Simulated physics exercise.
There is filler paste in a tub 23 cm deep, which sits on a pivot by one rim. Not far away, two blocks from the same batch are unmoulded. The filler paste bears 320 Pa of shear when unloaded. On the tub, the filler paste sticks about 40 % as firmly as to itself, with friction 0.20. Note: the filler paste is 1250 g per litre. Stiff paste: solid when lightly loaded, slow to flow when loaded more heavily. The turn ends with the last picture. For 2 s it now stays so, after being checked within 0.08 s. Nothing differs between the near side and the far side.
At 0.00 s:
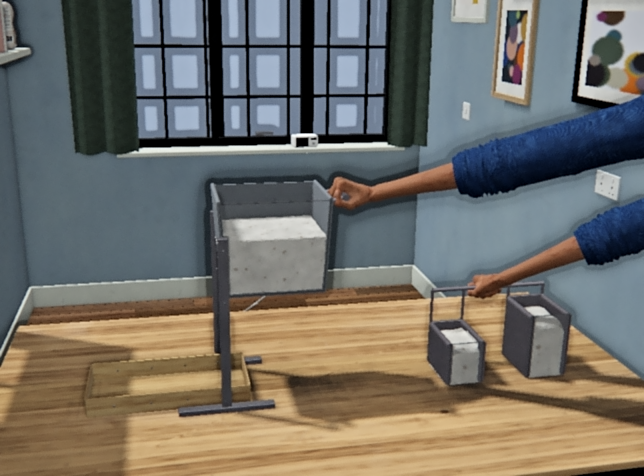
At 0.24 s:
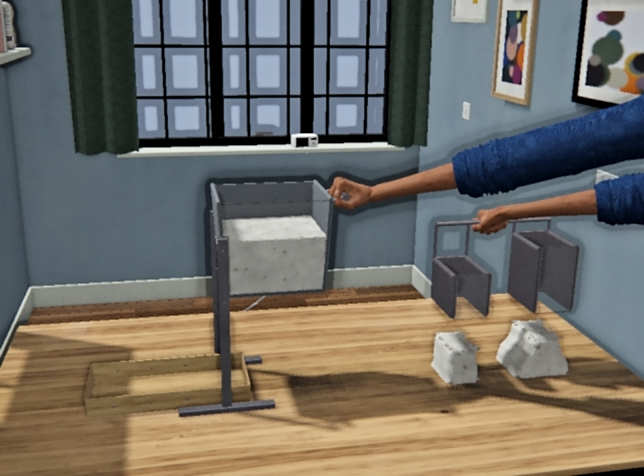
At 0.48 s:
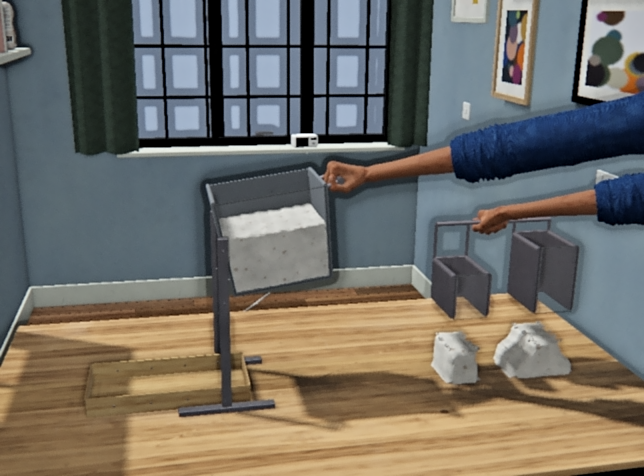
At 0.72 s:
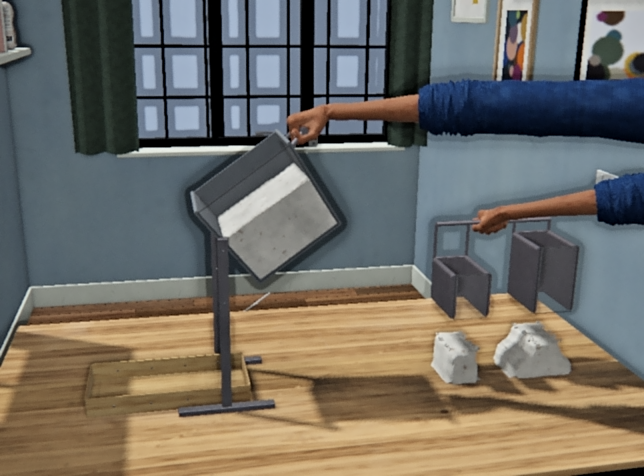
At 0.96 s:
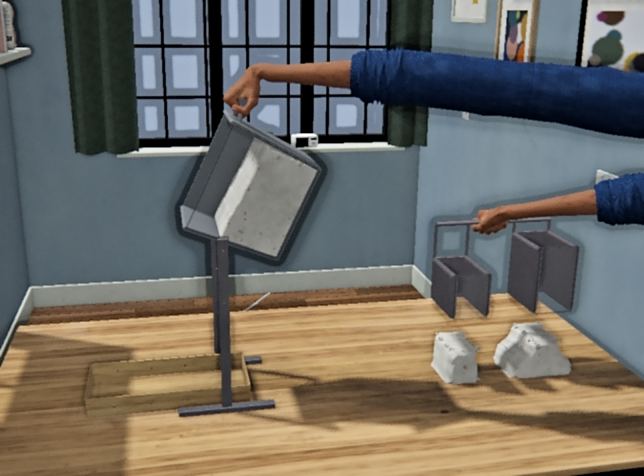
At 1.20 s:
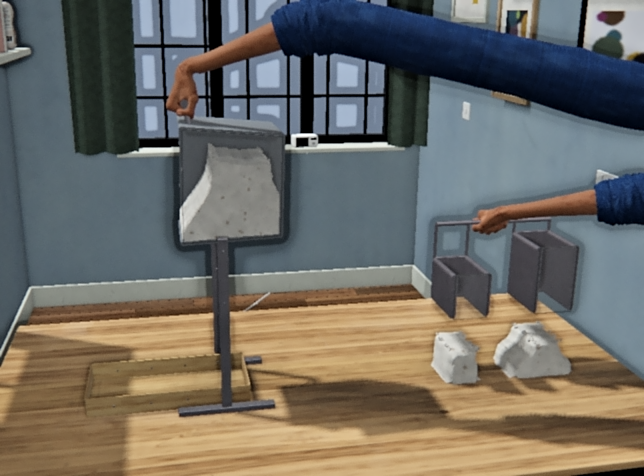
A blue-sleeved arm reaching in from the right tilts a grey tub of pale, speckled paste up and leftward on its stand, after a second arm lifts two grey moulds off two pale blocks. The larger right-hand block slumps slightly, and the tub's paste shifts out of shape as the tub turns onto its side. The fixed, slightly raised view shows a wooden surface, an empty tray at left, blue walls and a dark-curtained window.
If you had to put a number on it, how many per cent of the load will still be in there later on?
My estimate is close to 49 per cent.
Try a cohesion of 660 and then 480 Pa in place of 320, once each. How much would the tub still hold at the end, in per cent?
Respectively 75 % and 60 %.
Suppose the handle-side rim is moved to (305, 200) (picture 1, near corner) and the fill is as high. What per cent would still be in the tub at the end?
I'd guess around 65 per cent remains.
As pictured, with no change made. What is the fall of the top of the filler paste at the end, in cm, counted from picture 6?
Roughly 11 cm.
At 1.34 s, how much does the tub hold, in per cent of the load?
I'd put it close to 85 %.
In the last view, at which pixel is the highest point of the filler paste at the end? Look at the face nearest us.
I'd say it peaks at roughly (256, 204) in the last picture.
By 1.34 s, the tub is at 88 degrees and holds 83 %.
By 1.51 s, the tub is at 88 degrees and holds 57 %.
By 1.68 s, the tub is at 88 degrees and holds 49 %.
By 1.85 s, the tub is at 88 degrees and holds 49 %.
By 3.20 s, at the end, the tub is at 88 degrees and holds 49 %.
